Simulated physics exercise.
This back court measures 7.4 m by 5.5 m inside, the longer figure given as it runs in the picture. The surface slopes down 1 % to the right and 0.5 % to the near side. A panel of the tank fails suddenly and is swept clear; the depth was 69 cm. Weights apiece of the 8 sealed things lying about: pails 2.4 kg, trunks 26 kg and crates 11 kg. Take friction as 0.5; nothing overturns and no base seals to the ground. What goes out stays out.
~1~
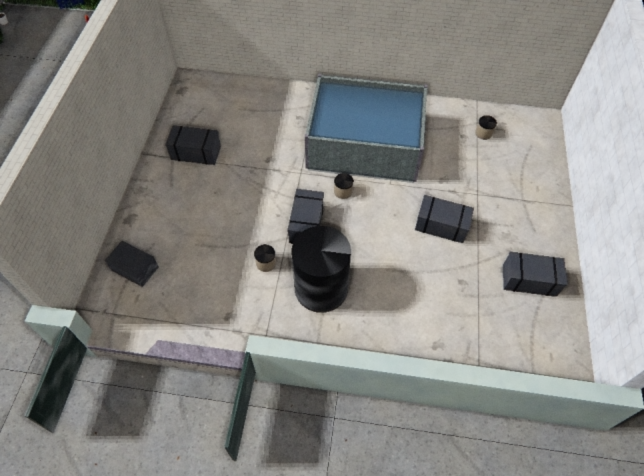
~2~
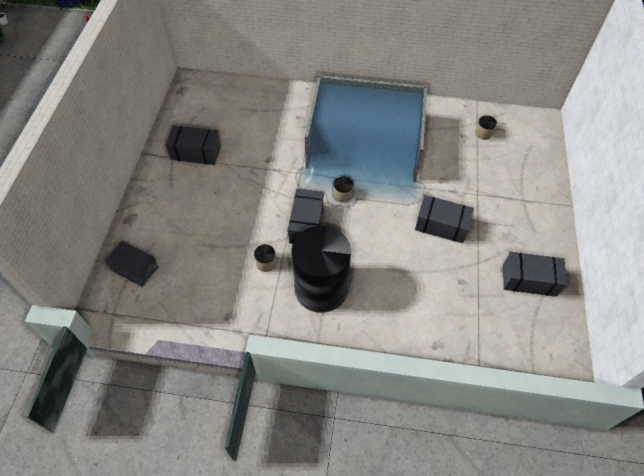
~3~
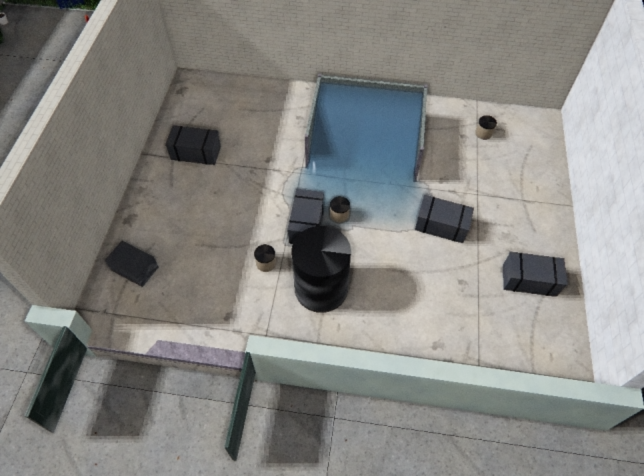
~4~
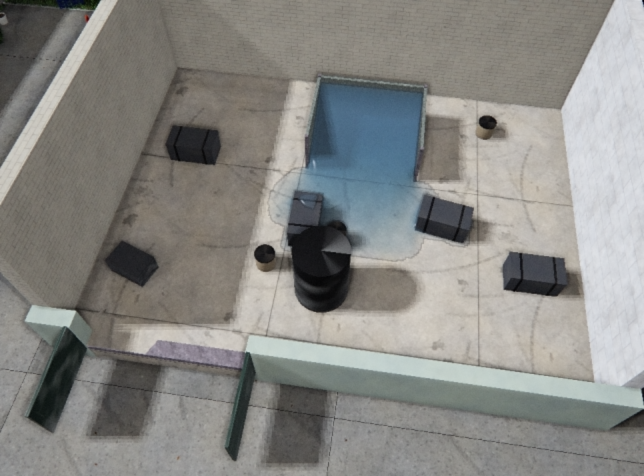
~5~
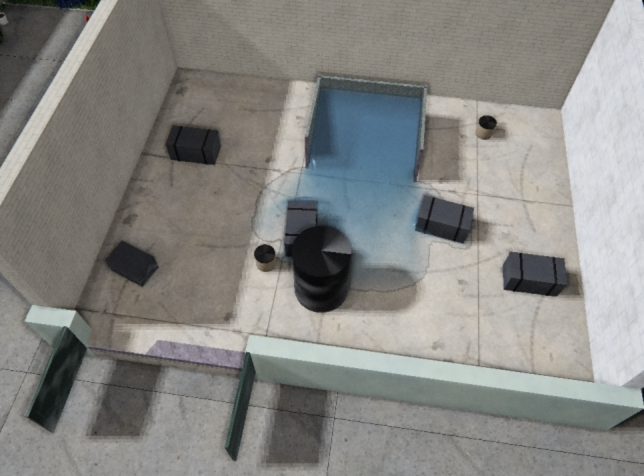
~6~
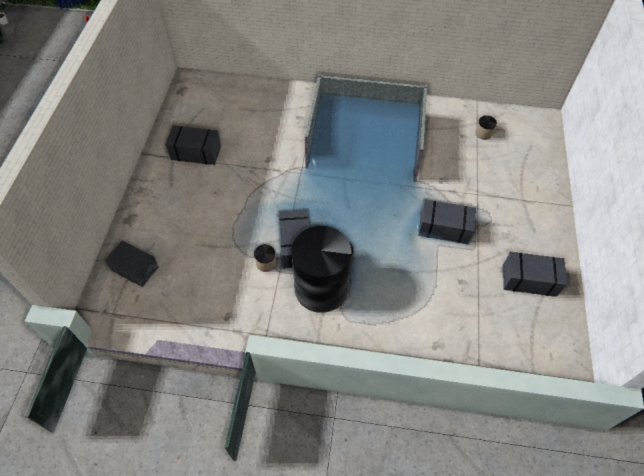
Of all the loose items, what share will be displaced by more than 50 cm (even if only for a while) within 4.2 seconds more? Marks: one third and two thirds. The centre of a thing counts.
That comes to at least two thirds.
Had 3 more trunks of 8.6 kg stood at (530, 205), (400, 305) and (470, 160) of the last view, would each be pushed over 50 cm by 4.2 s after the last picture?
In turn: Past it, past it, less.
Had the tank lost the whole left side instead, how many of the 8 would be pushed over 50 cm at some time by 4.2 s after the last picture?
Then 2.
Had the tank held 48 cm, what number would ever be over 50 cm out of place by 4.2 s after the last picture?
In that case 5 of them.
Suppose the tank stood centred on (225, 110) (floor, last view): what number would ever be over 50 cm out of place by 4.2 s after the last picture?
Then 4.
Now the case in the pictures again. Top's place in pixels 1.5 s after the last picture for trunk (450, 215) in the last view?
Around (500, 268).
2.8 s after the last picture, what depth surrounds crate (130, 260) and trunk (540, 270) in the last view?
About 11 and 7 cm.
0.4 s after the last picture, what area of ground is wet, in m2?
Roughly 13 m2.
Then, 0.4 s after the last picture 2 of 8 are over 50 cm from their spots; 1 afloat.
Then, 1.5 s after the last picture 4 of 8 are over 50 cm from their spots; 1 afloat.
Then, 2.8 s after the last picture 5 of 8 are over 50 cm from their spots; 2 afloat.
Then, 4.2 s after the last picture 7 of 8 are over 50 cm from their spots, and 7 have been at some point; 3 afloat.
